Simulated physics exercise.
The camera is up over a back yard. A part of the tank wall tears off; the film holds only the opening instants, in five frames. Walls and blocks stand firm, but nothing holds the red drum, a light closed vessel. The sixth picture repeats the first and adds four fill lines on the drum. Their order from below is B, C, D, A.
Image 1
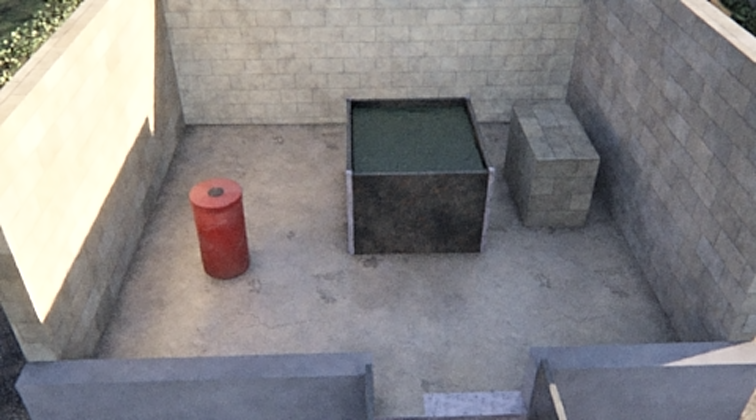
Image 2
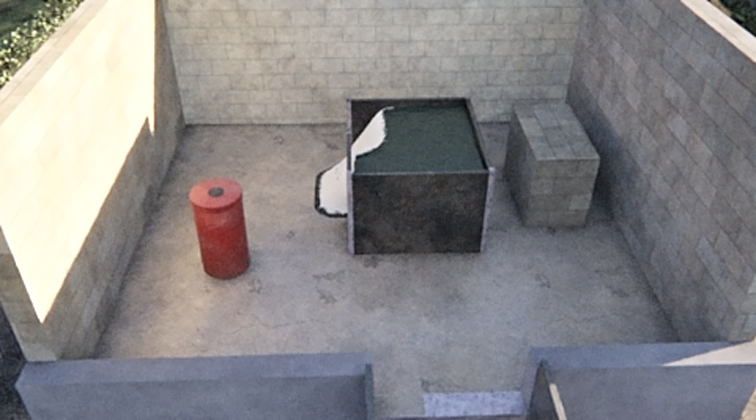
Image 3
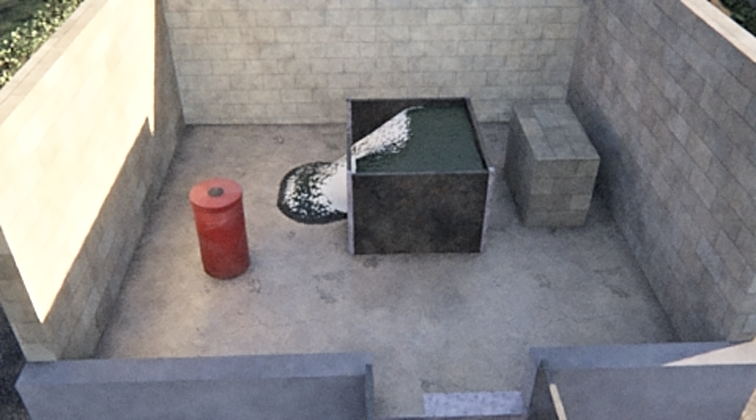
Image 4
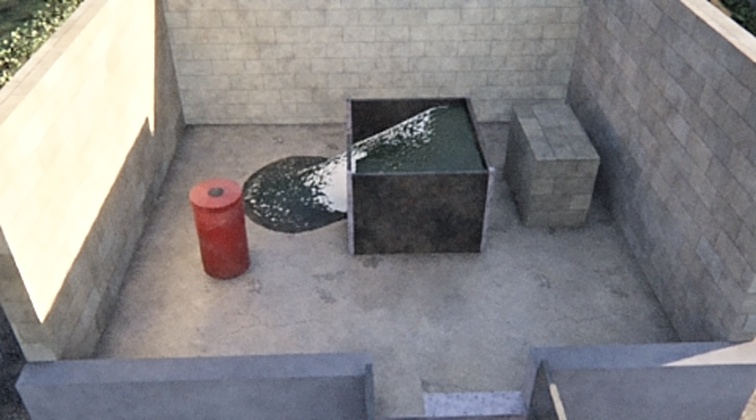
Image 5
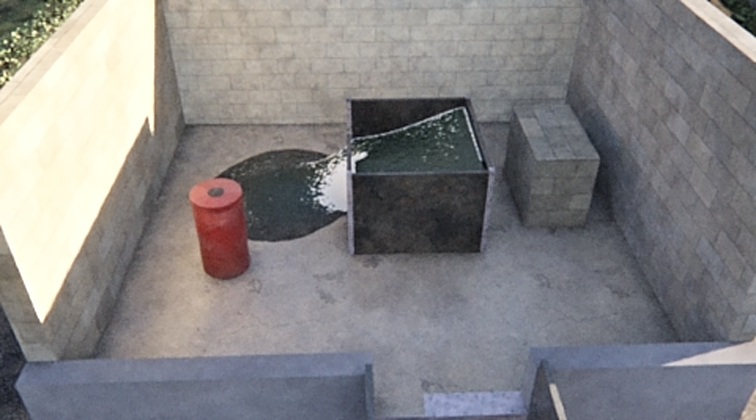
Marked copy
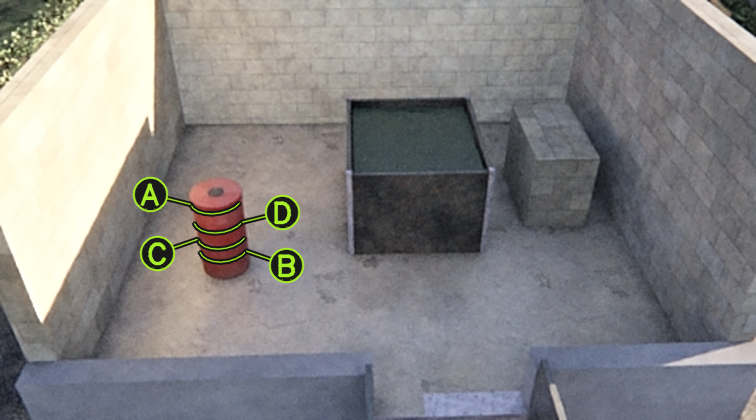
A back yard enclosed by pale block walls, with an opening at the front, is seen from high above by a still camera. A red drum stands on the left, a dark square tank full of green water sits near the middle, and a grey block stack is at right. Water pours from the tank's left side, foaming white, and spreads in a dark pool leftward behind the drum.
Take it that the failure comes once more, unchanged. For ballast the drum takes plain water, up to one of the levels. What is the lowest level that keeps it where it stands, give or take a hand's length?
Use line B.
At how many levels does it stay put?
All four.
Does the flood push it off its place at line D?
No.
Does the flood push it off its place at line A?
No.
On the marked copy, A at (212, 213); B at (220, 262); C at (218, 249); D at (215, 233); from the bottom up B, C, D, A.
With A, it does not move.
With B, it does not move.
With C, it does not move.
With D, it does not move.
